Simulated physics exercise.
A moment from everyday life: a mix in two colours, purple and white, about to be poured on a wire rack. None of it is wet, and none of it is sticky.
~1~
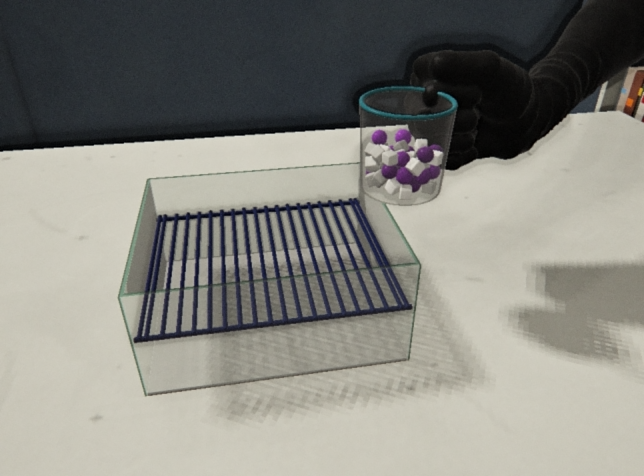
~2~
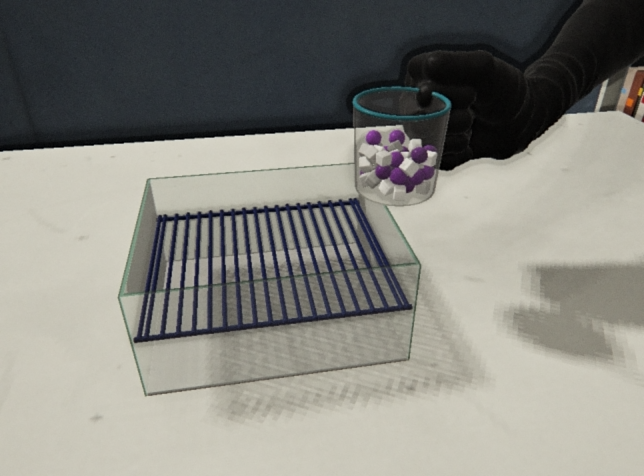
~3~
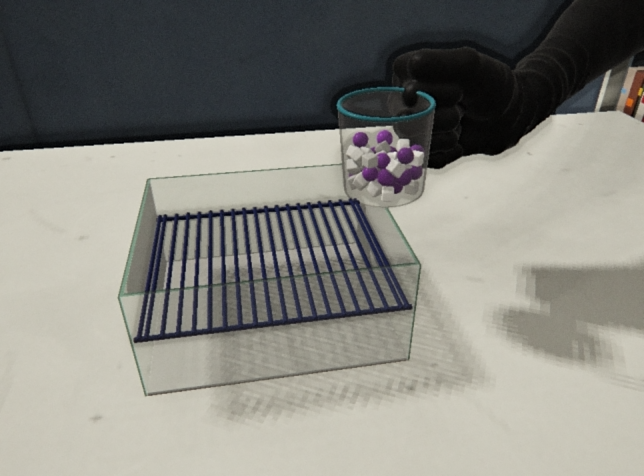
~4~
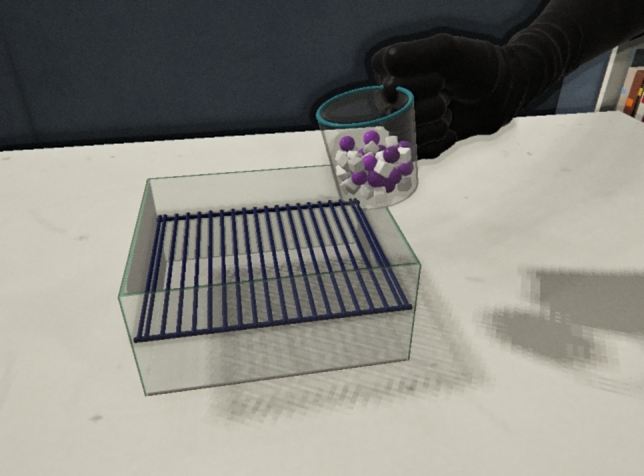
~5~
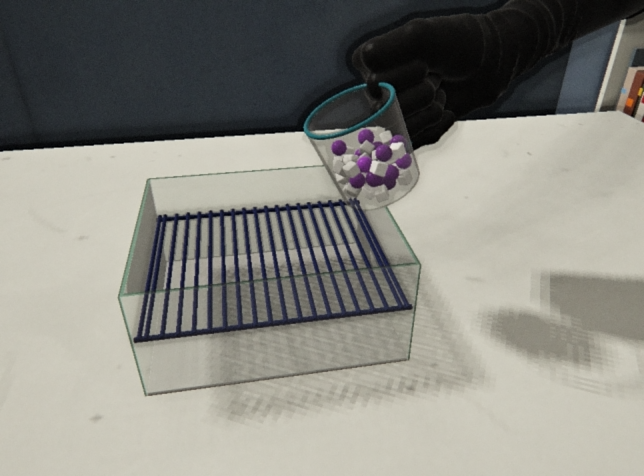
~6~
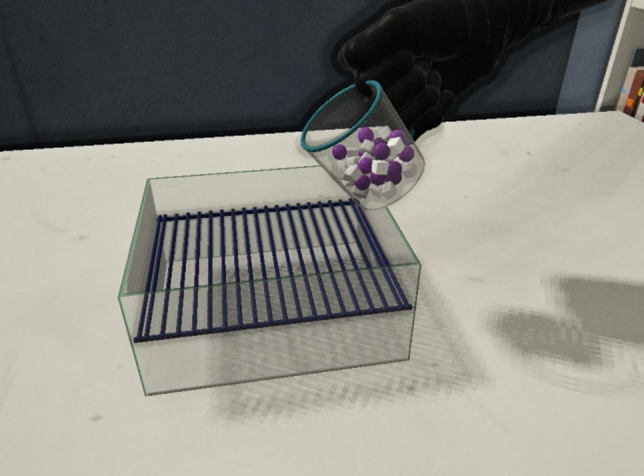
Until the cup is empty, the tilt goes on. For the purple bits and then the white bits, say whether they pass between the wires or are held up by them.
In order: Purple ones are held up; white ones are held up.
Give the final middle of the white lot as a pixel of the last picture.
Resting point: Approx. (305, 245).
Then, 0.38 s on from there, purple ones, the whole lot in the cup; white ones, the whole lot in the cup.
Then, 0.71 s on from there, purple ones, the bulk in the cup, near a quarter on or over the wires; white ones, the bulk in the cup, a little on or over the wires.
Then, 0.99 s on from there, purple ones, the whole lot on or over the wires; white ones, a little in the cup, all but a few on or over the wires.
In the end, purple ones, the whole lot on the wires, none at all under the rack; white ones, the whole lot on the wires, none at all under the rack.
